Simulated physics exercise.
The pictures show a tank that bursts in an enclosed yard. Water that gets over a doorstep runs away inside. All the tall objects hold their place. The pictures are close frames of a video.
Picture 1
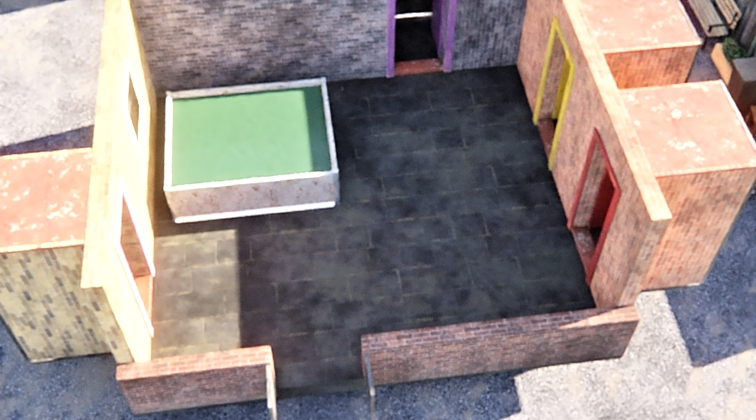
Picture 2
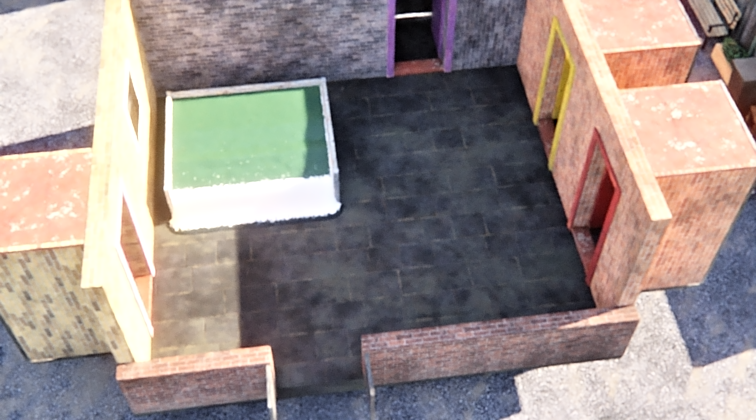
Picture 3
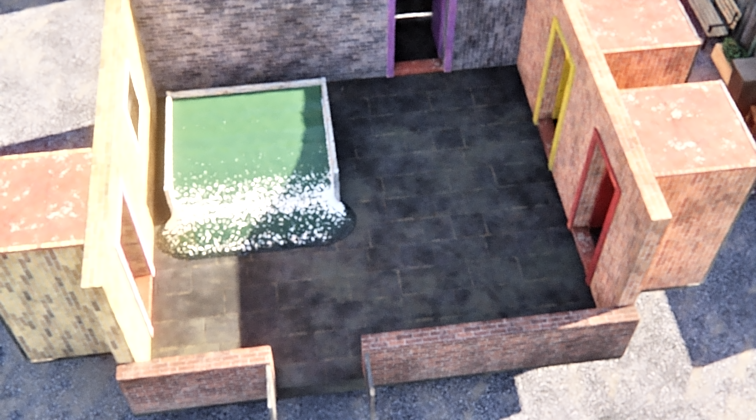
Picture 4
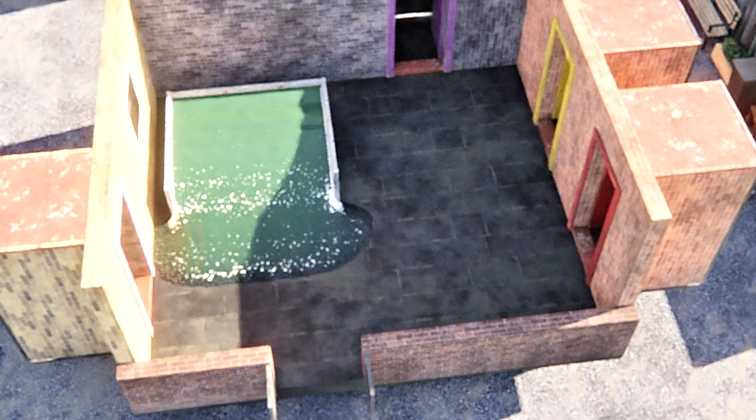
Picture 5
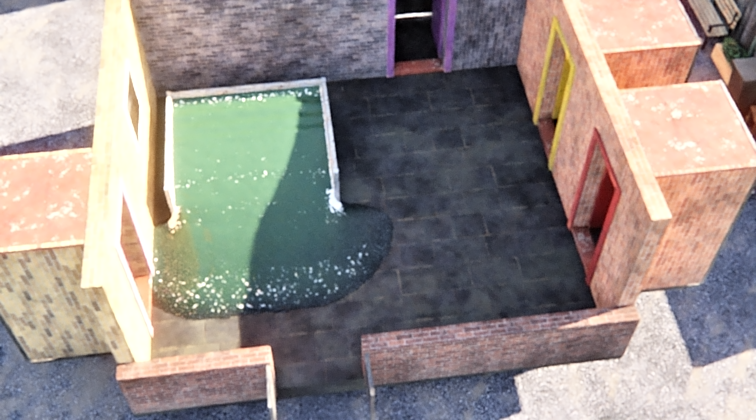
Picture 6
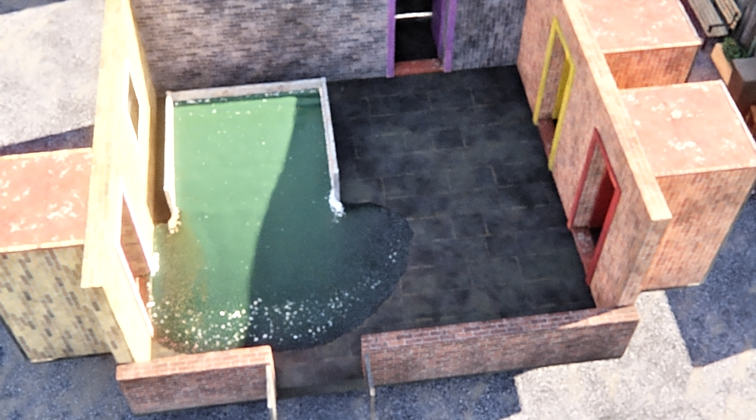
Green water bursts from the front of a tank and spreads across the dark yard floor.
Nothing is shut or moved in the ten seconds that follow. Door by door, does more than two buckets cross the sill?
The purple door holds within the limit; the yellow door holds within the limit; the red door floods; the pink door floods.
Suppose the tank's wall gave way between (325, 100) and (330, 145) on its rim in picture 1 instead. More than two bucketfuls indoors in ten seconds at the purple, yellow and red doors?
Then: The purple door takes more; the yellow door passes that mark; the red door passes that mark.
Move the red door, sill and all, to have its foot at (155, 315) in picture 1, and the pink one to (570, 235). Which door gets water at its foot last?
It is the one in purple.
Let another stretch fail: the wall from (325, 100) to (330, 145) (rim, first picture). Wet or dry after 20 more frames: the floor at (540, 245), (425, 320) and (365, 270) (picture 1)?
In that order: Under water, no water, free of water.
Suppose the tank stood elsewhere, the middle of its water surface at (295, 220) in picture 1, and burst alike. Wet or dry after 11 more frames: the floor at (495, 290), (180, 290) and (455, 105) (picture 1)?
As listed: Wet, under water, free of water.
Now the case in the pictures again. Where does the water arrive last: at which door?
It is the door marked purple.
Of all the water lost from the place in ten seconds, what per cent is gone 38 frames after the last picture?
About 90 per cent.
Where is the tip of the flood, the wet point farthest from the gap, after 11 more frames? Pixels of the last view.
Close to (566, 338).
A moment on, water covers 40 % of the floor; the purple door not reached, the yellow door not reached, the red door not reached, the pink door under two buckets in.
Next, water covers 45 % of the floor; the purple door not reached, the yellow door not reached, the red door not reached, the pink door over two buckets in.
Then, water covers 50 % of the floor; the purple door not reached, the yellow door not reached, the red door wet at the sill, nothing in, the pink door far over two buckets in.
Later, water covers 80 % of the floor; the purple door not reached, the yellow door wet at the sill, nothing in, the red door over two buckets in, the pink door far over two buckets in.
In the end, water covers 95 % of the floor; the purple door wet at the sill, nothing in, the yellow door wet at the sill, nothing in, the red door over two buckets in, the pink door far over two buckets in.
